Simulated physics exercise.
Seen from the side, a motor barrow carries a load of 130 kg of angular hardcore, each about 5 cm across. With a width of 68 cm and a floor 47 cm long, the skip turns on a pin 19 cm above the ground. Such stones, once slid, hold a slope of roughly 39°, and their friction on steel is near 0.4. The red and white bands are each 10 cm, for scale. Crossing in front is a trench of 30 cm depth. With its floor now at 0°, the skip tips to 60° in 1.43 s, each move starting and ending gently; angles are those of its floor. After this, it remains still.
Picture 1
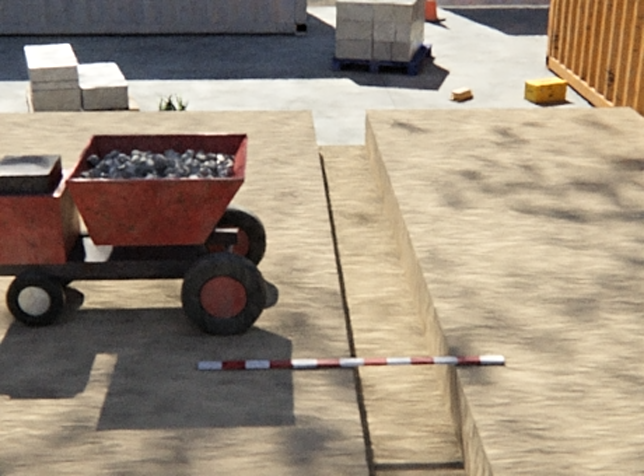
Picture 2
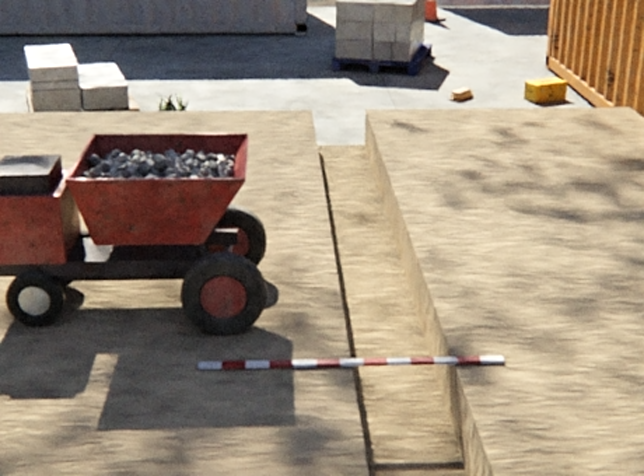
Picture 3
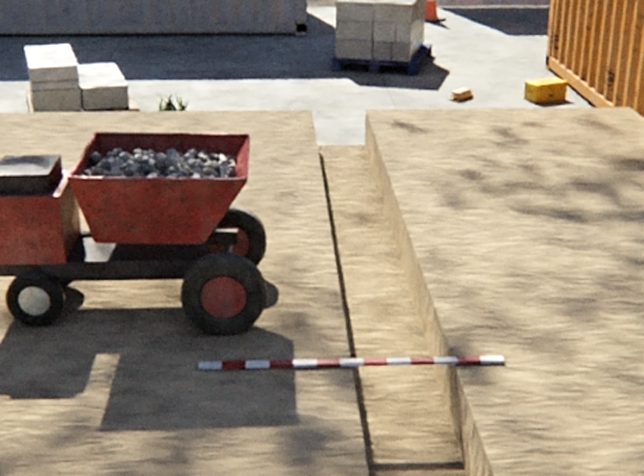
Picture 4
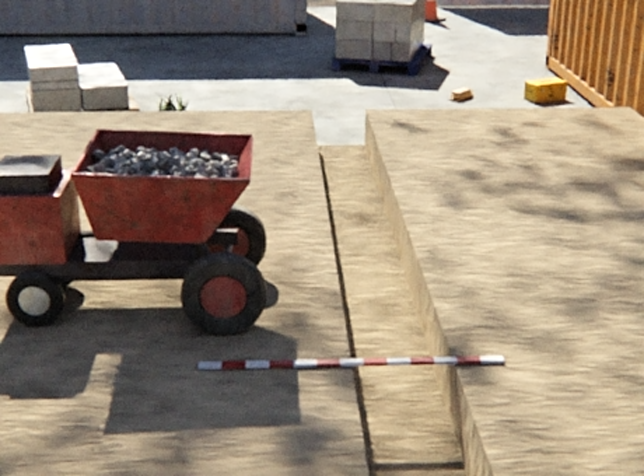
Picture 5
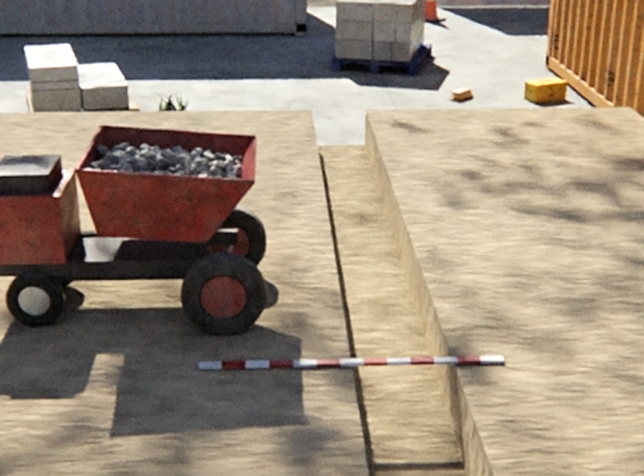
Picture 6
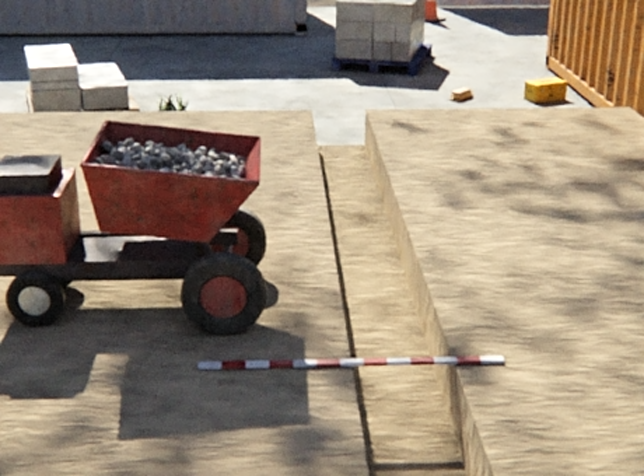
The red skip of a small motor barrow, heaped with grey stones, sits level at first beside a trench crossed by a red and white banded pole. It then tilts slightly and gradually toward the right, its rear edge lifting, while the wheels and everything around stay still.
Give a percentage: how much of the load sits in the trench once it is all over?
18 %.
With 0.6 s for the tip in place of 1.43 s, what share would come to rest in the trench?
Roughly 40 per cent would.
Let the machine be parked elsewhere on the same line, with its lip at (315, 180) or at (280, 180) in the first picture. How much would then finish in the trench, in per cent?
From the first spot near 10, from the second near 15 per cent.
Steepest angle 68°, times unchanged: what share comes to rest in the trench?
Share in trench: Approx. 45%.
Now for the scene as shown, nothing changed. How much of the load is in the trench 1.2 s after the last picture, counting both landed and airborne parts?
Something like 5 in a hundred.
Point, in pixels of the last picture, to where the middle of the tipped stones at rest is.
Their middle lands near (392, 353).
Then, 0.8 s after the last picture the floor is at 51°, 100 % in the skip; the foremost stones are at (315, 216).
Then, 1.2 s after the last picture the floor is at 60°, 96 % in the skip, 3 % in the trench; the foremost stones are at (395, 314).
Then, 1.6 s after the last picture the floor is at 60°, 88 % in the skip, 12 % in the trench; the foremost stones are at (424, 346).
Then, 3.5 s after the last picture the floor is at 60°, 82 % in the skip, 18 % in the trench; the foremost stones are at (423, 342).
